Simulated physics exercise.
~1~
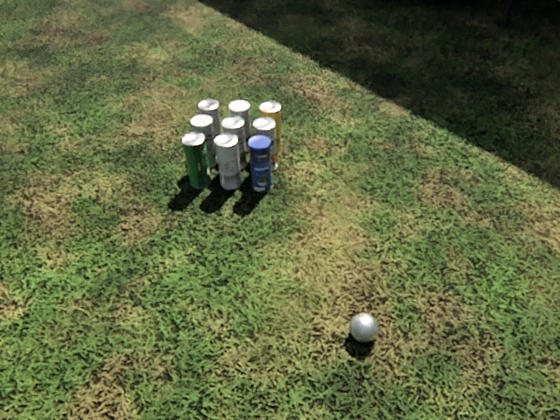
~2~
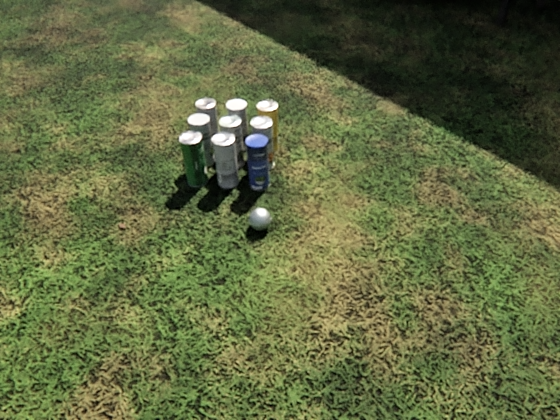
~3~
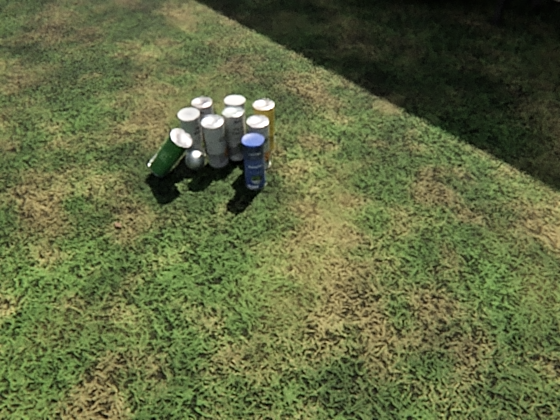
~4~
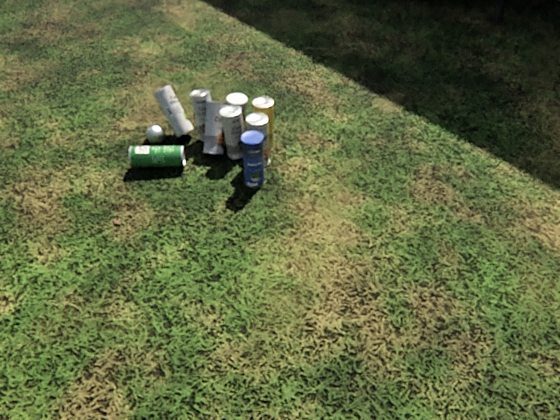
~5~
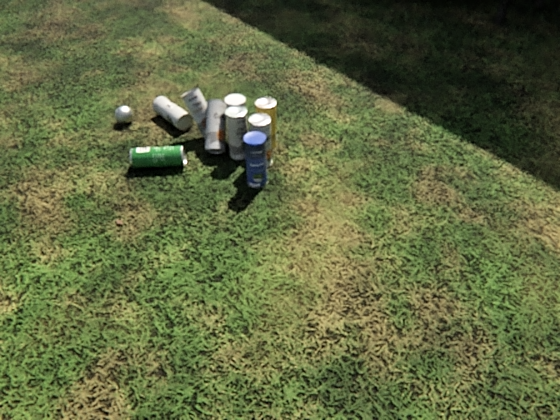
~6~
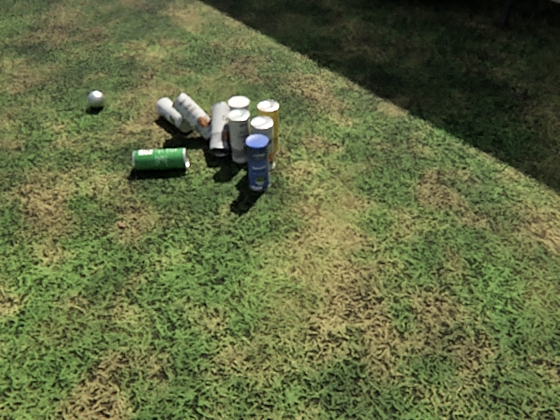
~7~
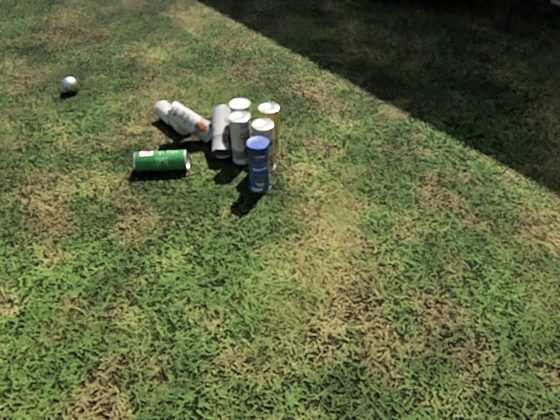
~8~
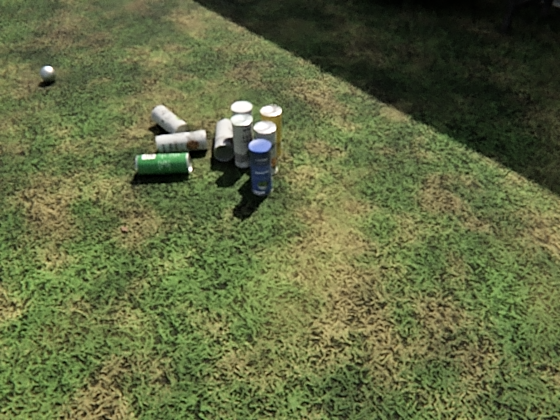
The clip opens on sunlit, patchy grass where nine tall cans stand upright in a tight cluster, with a shiny pale ball in front of them to the right. The ball rolls up and to the left, reaching the front of the group. It strikes in among the near cans, tipping the green one to the left while the white ones beside it shift back. The green can drops onto its side, and three whitish cans lean and topple after it. The ball rolls away toward the upper left, leaving four cans down while the blue and yellow ones remain standing.
